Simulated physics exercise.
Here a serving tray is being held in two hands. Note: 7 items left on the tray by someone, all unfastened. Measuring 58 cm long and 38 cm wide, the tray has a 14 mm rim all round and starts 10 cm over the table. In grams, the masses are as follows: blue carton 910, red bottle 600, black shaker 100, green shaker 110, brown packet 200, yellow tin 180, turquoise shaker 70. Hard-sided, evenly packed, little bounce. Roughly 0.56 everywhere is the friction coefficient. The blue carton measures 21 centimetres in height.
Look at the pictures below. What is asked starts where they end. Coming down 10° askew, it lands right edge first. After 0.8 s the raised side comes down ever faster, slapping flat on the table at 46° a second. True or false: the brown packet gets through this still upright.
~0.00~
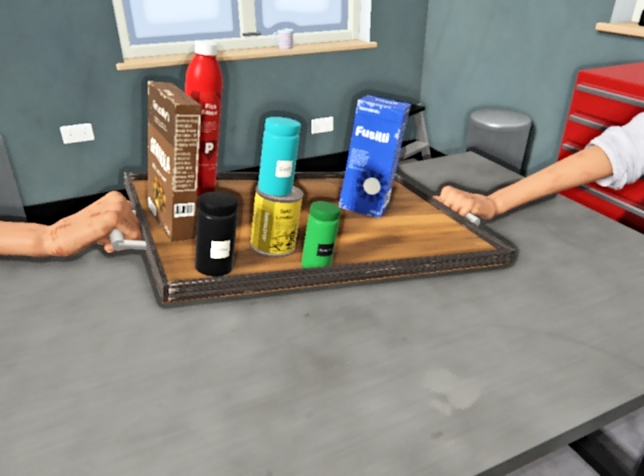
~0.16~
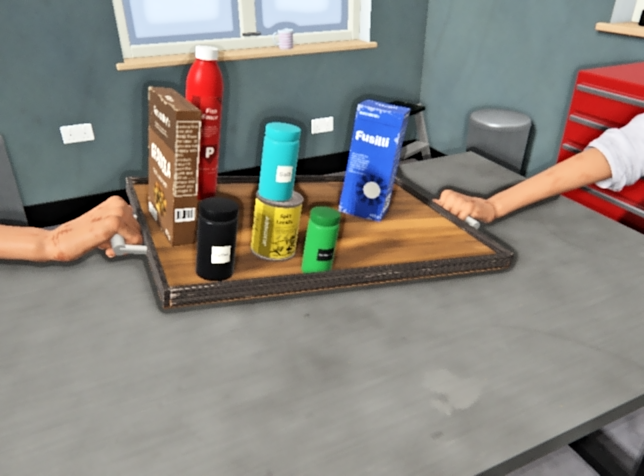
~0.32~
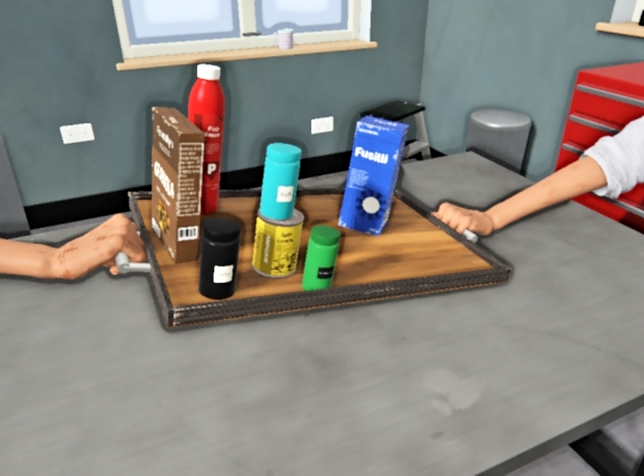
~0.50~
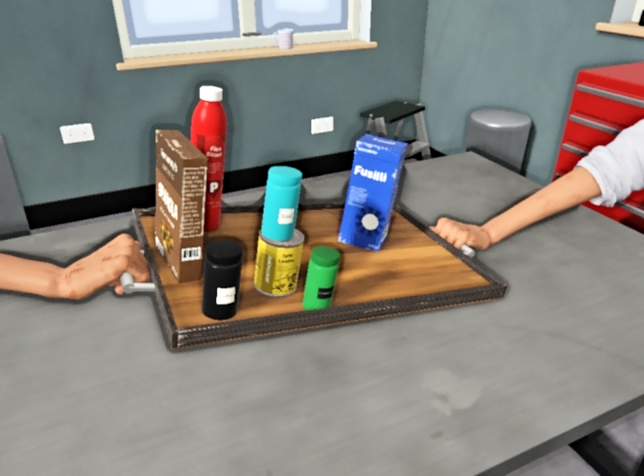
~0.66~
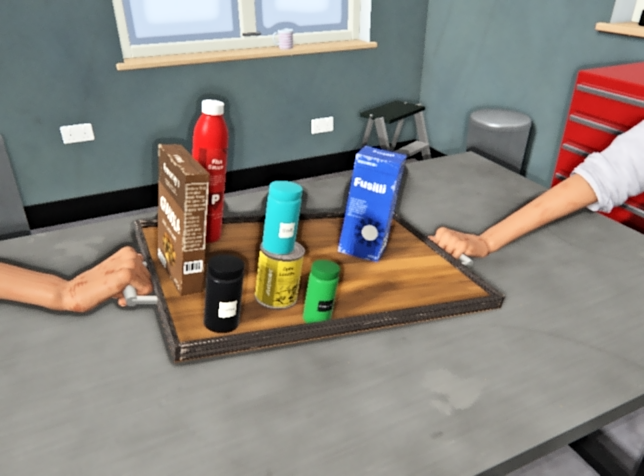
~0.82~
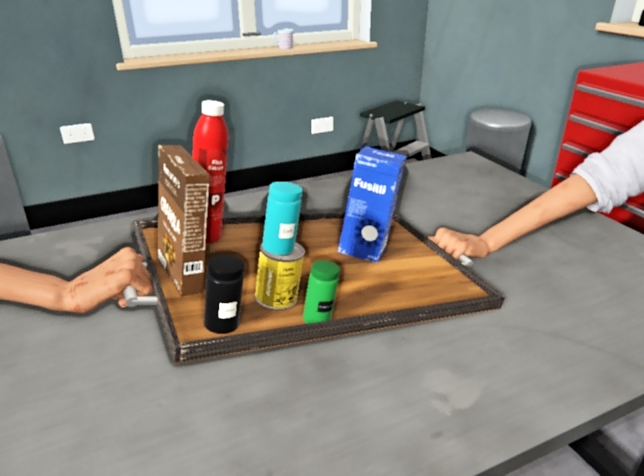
False, it falls.
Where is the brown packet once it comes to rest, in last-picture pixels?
At pixel (246, 290) or so, give or take.
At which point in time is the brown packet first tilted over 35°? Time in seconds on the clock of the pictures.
Around 1.3 s on the clock.
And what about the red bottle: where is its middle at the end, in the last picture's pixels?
Near (197, 216).
Around 1.22 s, tray flat on the table; brown packet tipped 19° against what carries it near (191, 265).
Around 1.42 s, tray flat on the table; brown packet tipped 60° against what carries it near (229, 273).
Finally (1.9 s), on their side or leaning hard on the tray, brown packet; the other 6 still in place (within 5 cm). In the last view, brown packet near (246, 290).
